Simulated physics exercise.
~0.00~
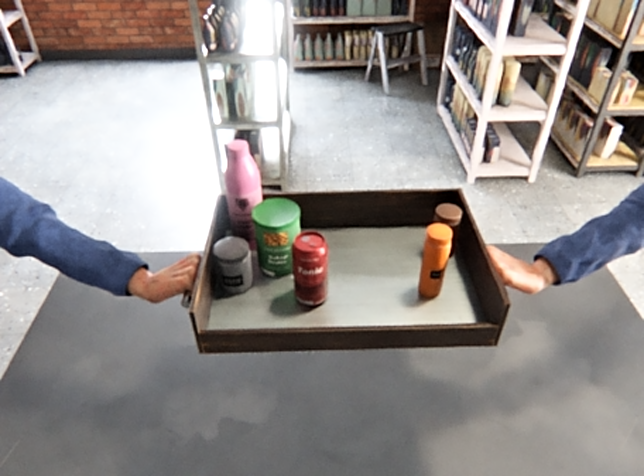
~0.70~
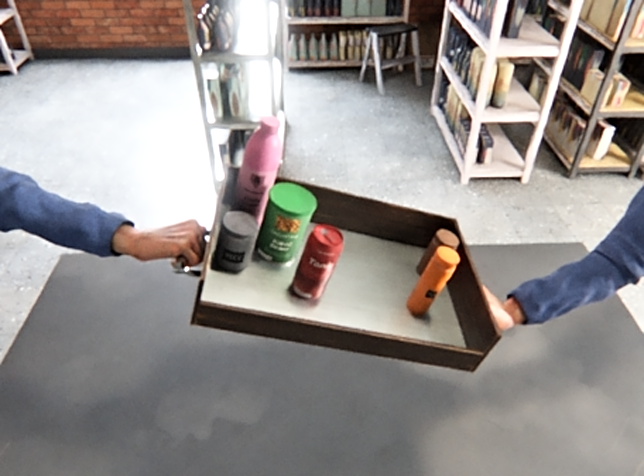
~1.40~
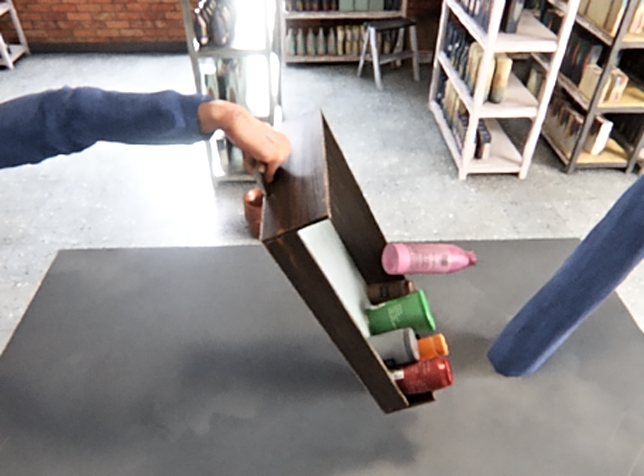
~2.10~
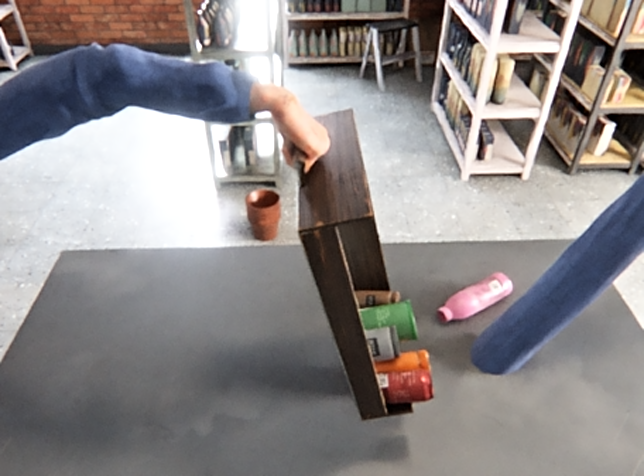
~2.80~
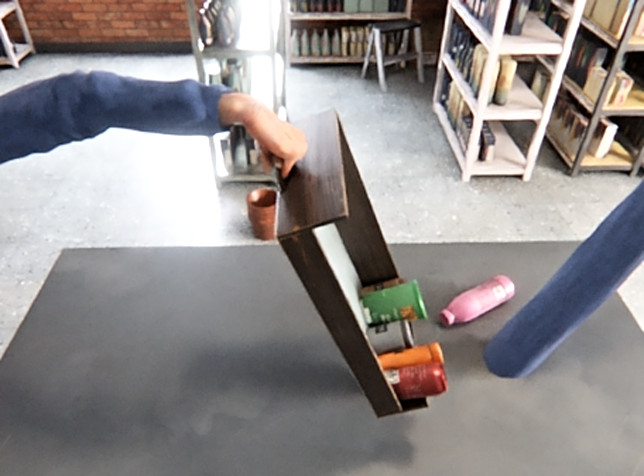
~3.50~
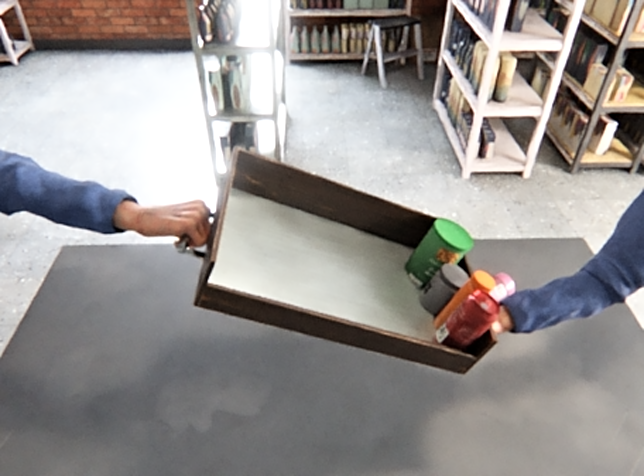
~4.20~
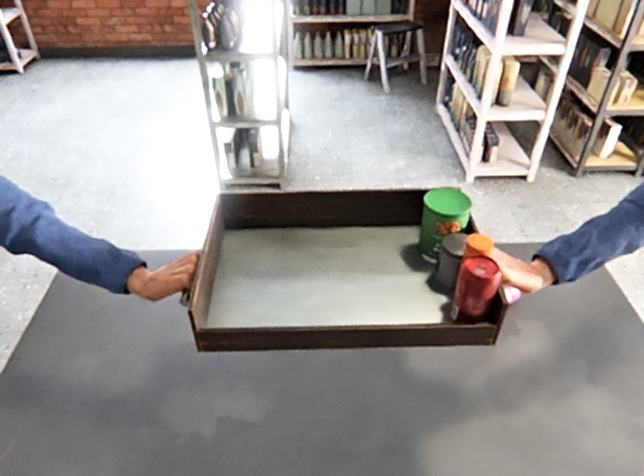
A hand-held crate tips steeply right, drops its pink bottle, then levels, remaining containers bunched right.
